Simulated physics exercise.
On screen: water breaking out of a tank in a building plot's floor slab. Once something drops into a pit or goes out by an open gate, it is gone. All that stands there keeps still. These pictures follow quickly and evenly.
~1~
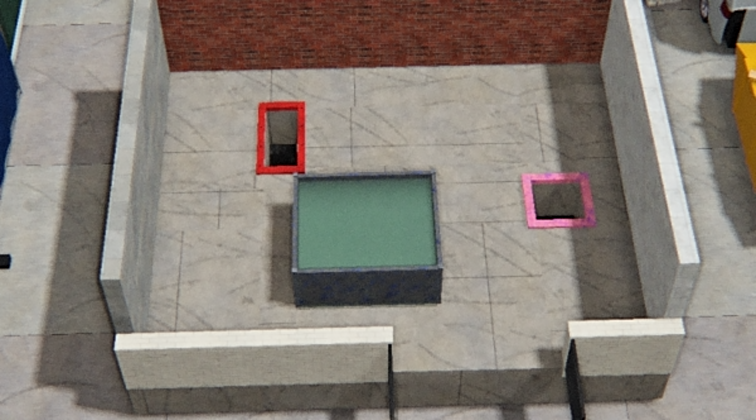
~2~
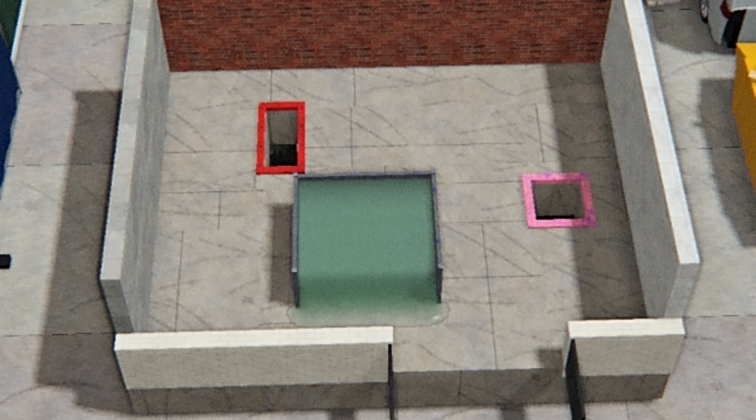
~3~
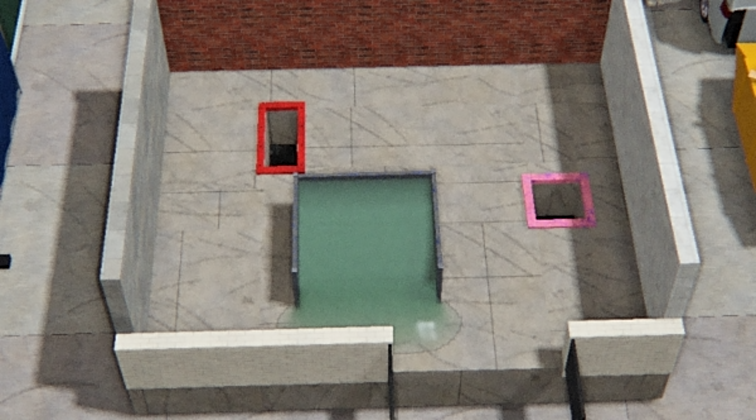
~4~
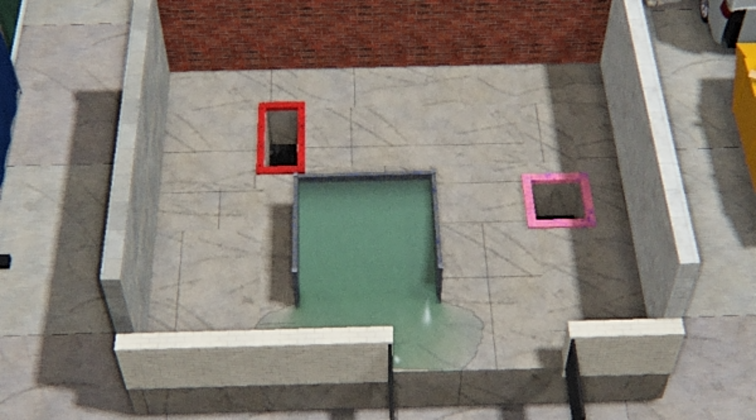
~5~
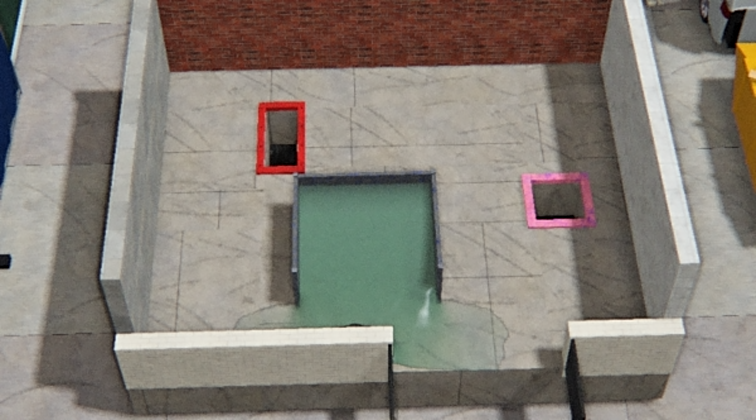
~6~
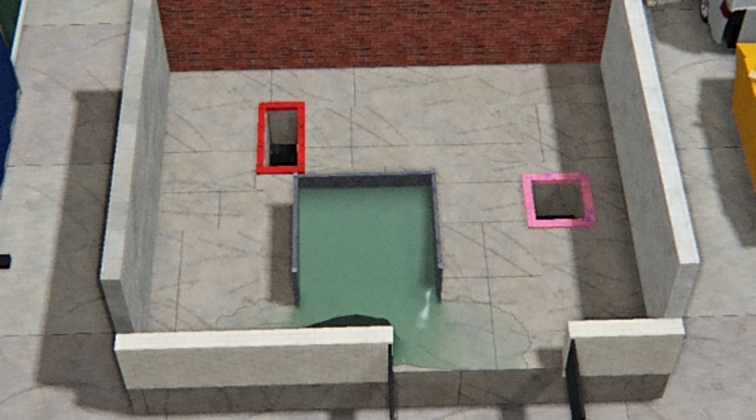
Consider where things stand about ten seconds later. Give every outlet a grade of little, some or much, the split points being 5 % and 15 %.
Grades: Gate - much; red pit - little; pink pit - little.
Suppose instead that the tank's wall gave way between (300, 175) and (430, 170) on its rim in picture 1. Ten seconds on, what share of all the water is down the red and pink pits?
For red it's about 14 per cent, and for pink about 8 per cent.
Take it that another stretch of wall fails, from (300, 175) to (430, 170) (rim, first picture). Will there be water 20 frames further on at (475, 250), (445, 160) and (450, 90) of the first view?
The first would be still unwetted, the second drenched and the third drenched.
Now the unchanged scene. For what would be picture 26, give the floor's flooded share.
That should be about 45 %.
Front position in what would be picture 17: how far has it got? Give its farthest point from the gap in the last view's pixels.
Somewhere near (162, 167).
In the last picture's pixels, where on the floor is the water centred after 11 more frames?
Close to (320, 299).
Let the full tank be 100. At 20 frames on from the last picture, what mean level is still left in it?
It works out to roughly 20 %.
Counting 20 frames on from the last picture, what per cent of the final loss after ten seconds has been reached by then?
Around 70 percent.
A moment on, water covers 15 % of the floor; the gate 16 %, the red pit 0 %, the pink pit 0 %.
Next, water covers 25 % of the floor; the gate 27 %, the red pit 0 %, the pink pit 0 %.
Then, water covers 45 % of the floor; the gate 36 %, the red pit 0 %, the pink pit 0 %.
Later, water covers 65 % of the floor; the gate 44 %, the red pit 1 %, the pink pit 0 %.
In the end, water covers 90 % of the floor; the gate 50 %, the red pit 3 %, the pink pit 0 %.
